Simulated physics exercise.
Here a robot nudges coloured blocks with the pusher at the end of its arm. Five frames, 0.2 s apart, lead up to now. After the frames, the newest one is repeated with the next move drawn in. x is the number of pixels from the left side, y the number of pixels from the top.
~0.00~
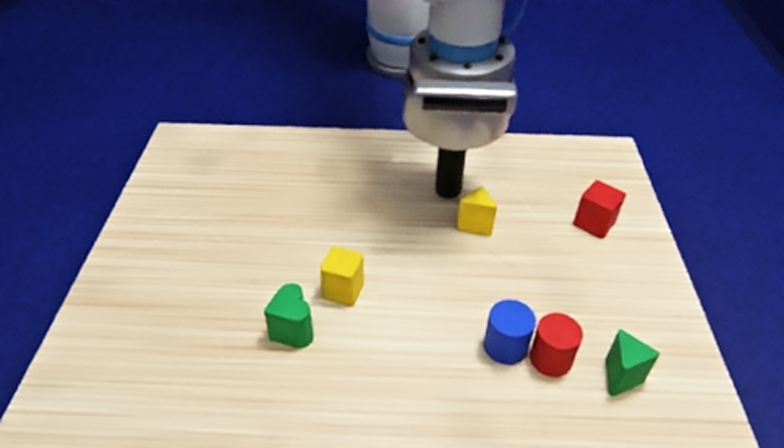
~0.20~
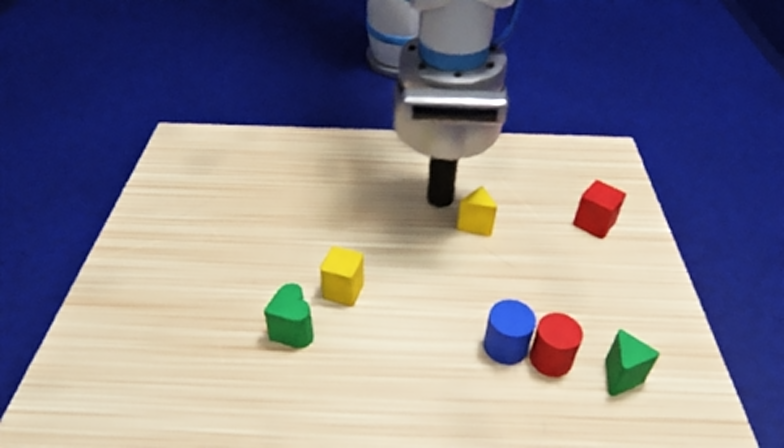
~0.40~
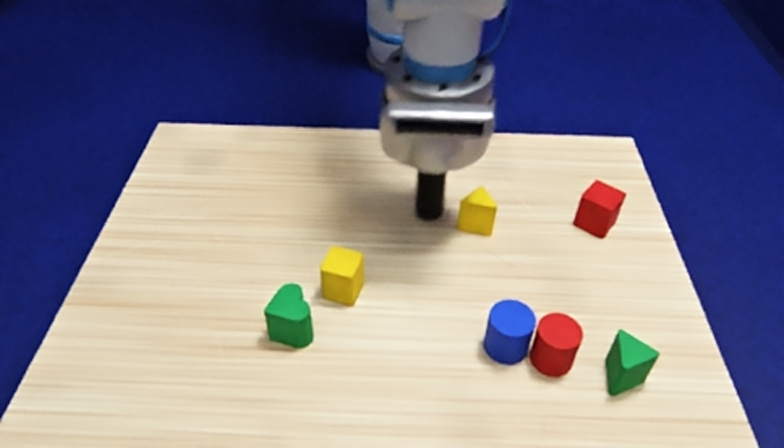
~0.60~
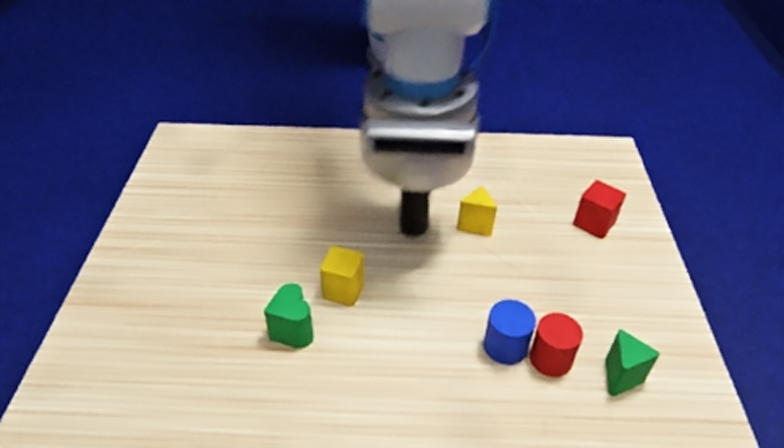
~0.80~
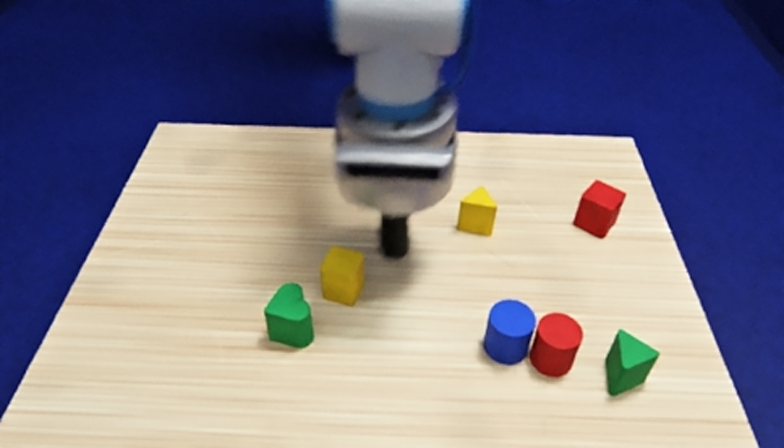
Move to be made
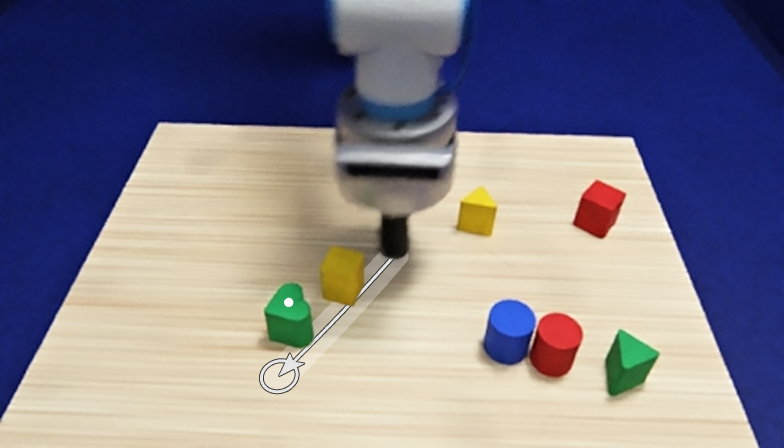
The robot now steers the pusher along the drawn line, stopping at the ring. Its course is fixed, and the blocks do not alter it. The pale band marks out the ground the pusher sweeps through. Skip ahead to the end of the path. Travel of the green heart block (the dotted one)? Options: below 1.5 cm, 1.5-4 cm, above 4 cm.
Result: 1.5-4 cm.
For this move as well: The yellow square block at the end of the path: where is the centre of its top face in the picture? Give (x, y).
I predict (298, 280).
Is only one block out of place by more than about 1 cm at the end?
Short answer: No.
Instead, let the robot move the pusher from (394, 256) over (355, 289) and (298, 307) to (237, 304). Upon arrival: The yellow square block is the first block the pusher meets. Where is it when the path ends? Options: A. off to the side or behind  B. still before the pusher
The answer is A.
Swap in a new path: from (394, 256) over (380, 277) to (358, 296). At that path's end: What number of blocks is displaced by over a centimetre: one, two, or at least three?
My answer is one.
Path on the board, straight from (394, 256) to (279, 376); the dot is on the green heart block.
The first path, step by step. One third of the way, pusher at (360, 285); yellow square block at (322, 271), turned 30° clockwise.
Two thirds of the way, pusher at (321, 326); green heart block at (276, 305), turned 35° anticlockwise; yellow square block at (298, 280), turned 100° clockwise.
At the end, pusher at (278, 369); green heart block at (257, 312), turned 20° clockwise; yellow square block at (298, 280), turned 100° clockwise.
